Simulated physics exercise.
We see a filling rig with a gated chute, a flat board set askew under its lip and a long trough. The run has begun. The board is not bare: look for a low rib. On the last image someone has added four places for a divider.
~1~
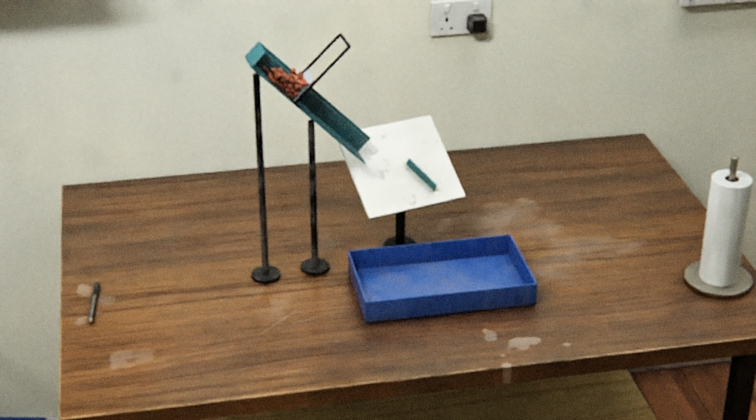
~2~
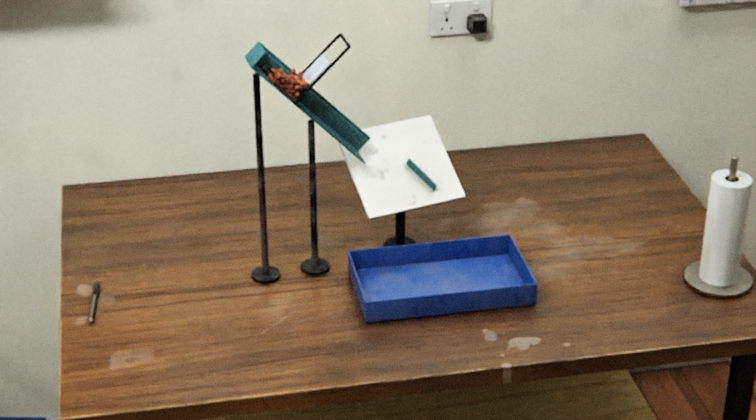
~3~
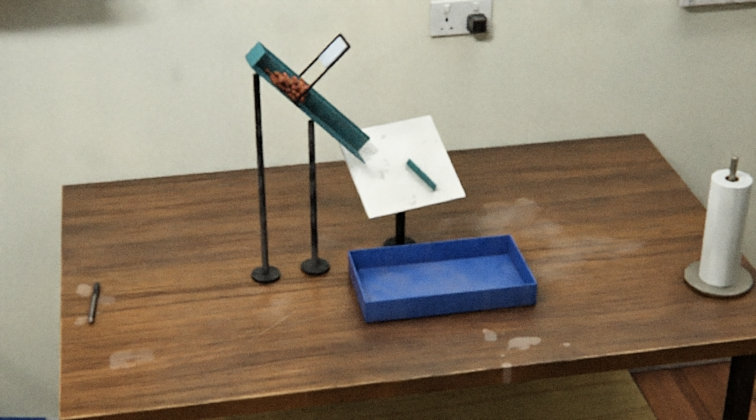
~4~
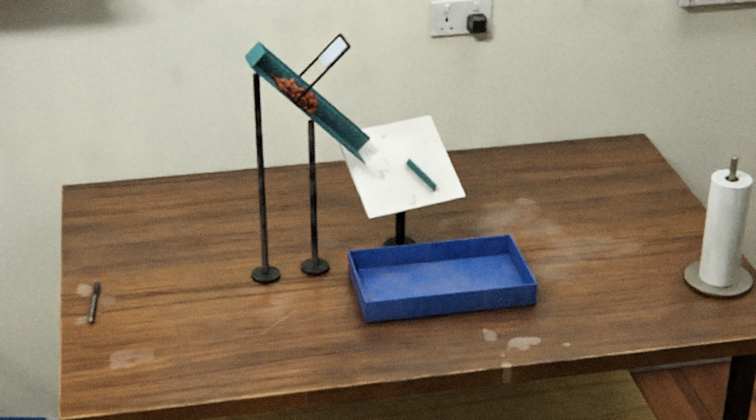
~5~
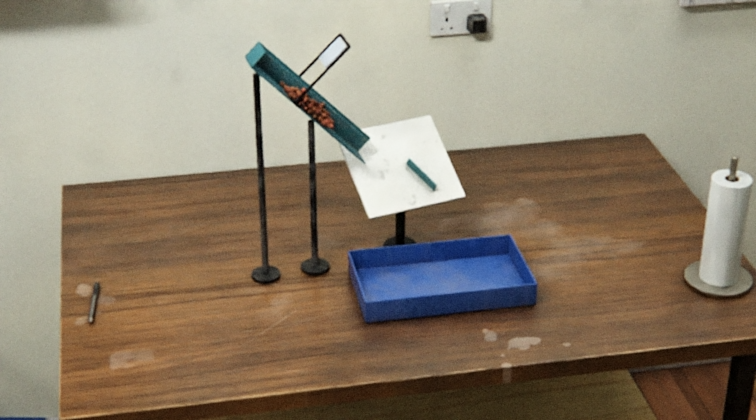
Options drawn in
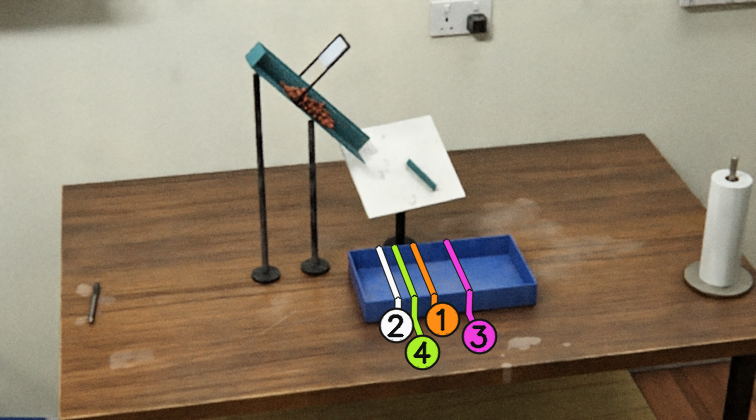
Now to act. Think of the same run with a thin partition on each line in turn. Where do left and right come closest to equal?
Use line 3.
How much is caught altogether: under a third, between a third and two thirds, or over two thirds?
About that: Over two thirds.
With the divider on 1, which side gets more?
Right.
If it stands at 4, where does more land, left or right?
Right.
On the marked copy, line 1 crosses the front rim at (434, 295); line 2 crosses the front rim at (397, 299); line 3 crosses the front rim at (469, 291); line 4 crosses the front rim at (414, 297).
If 1 is chosen, of what is caught, about a tenth on the left of the divider, almost all on the right.
If 2 is chosen, of what is caught, not one piece on the left of the divider, every piece on the right.
If 3 is chosen, of what is caught, roughly a third on the left of the divider, roughly two thirds on the right.
If 4 is chosen, of what is caught, not one piece on the left of the divider, every piece on the right.
